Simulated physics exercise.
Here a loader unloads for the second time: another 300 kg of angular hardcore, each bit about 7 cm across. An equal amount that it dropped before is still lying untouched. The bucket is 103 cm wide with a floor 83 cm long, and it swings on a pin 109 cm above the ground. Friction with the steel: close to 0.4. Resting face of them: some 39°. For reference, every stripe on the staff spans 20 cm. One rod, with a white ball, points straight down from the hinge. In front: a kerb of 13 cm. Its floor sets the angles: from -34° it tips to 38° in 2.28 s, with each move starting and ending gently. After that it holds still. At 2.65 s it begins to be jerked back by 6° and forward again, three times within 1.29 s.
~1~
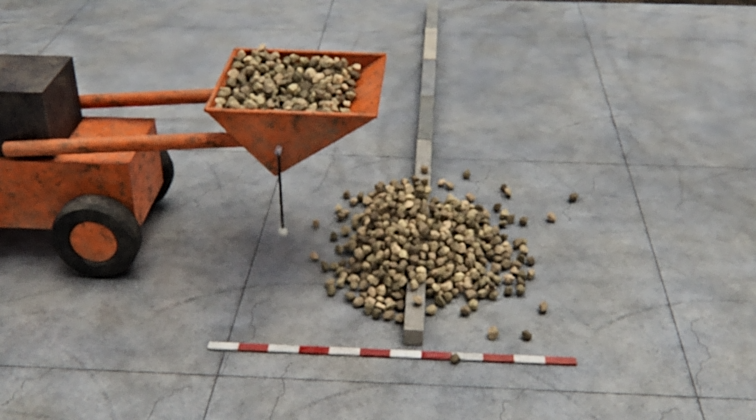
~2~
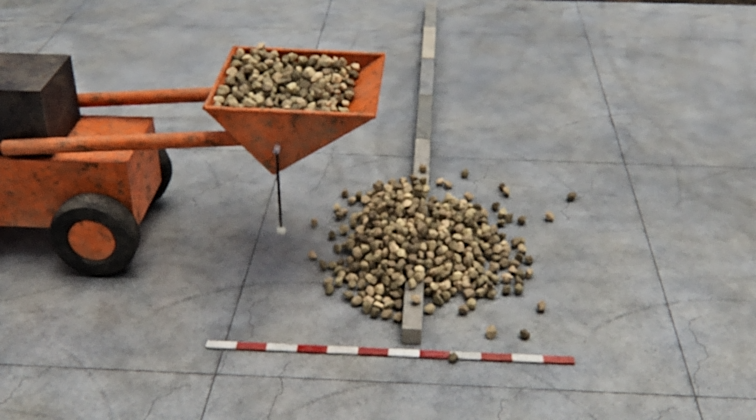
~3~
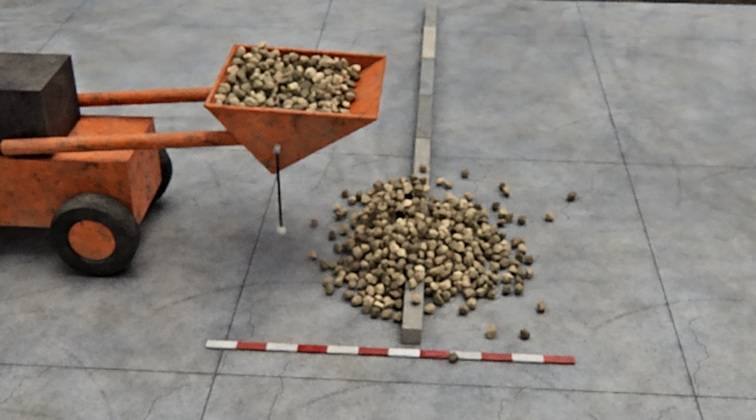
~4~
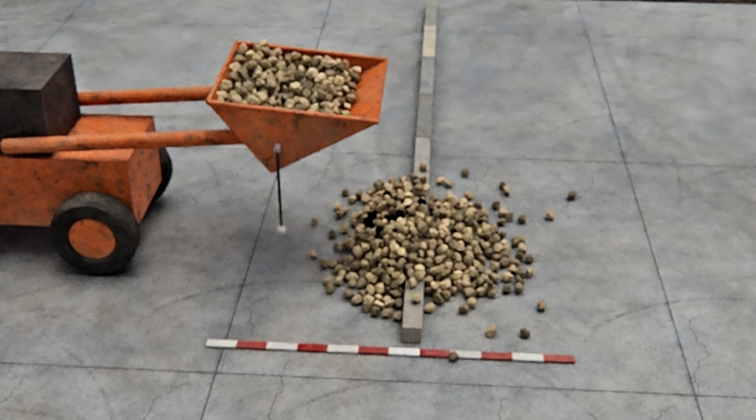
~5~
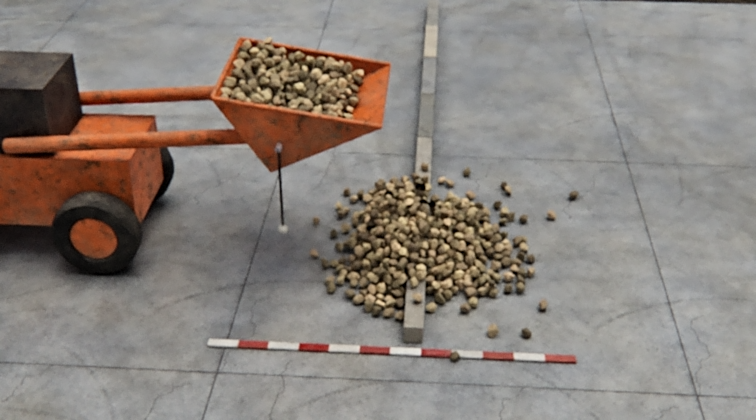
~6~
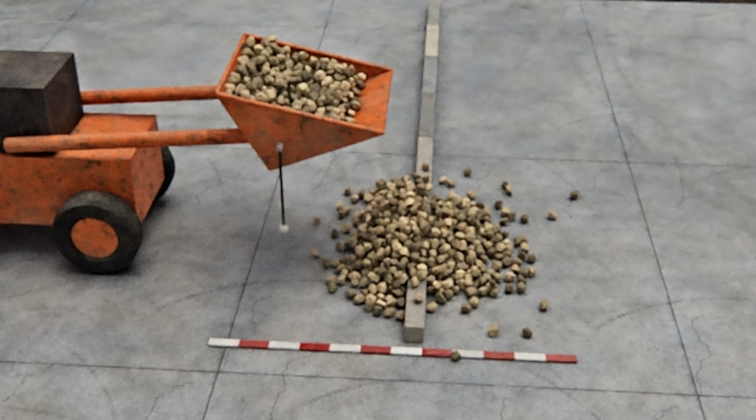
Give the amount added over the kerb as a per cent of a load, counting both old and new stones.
About 20 per cent of a load.
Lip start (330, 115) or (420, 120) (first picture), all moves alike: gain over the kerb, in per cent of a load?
I'd say close to 0 per cent for one and close to 75 per cent for the other, in that order.
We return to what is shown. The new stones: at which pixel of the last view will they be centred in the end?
(388, 221).
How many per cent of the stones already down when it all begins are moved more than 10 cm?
Some 5 percent, give or take.
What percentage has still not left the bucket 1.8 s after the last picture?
Some 25 %, roughly, is held.
Then, 1.1 s after the last picture the floor is at 27°; in per cent of one load, 97 in the bucket, 62 on this side of the kerb, 40 over the kerb; the foremost stones are at (539, 242).
Then, 1.8 s after the last picture the floor is at 38°; in per cent of one load, 26 in the bucket, 129 on this side of the kerb, 45 over the kerb; the foremost stones are at (539, 242).
Then, 3.8 s after the last picture the floor is at 38°; in per cent of one load, 0 in the bucket, 140 on this side of the kerb, 60 over the kerb; the foremost stones are at (539, 242).
Then, 6.3 s after the last picture the floor is at 38°; in per cent of one load, 0 in the bucket, 140 on this side of the kerb, 60 over the kerb; the foremost stones are at (539, 242). Net gain over the kerb, 20.
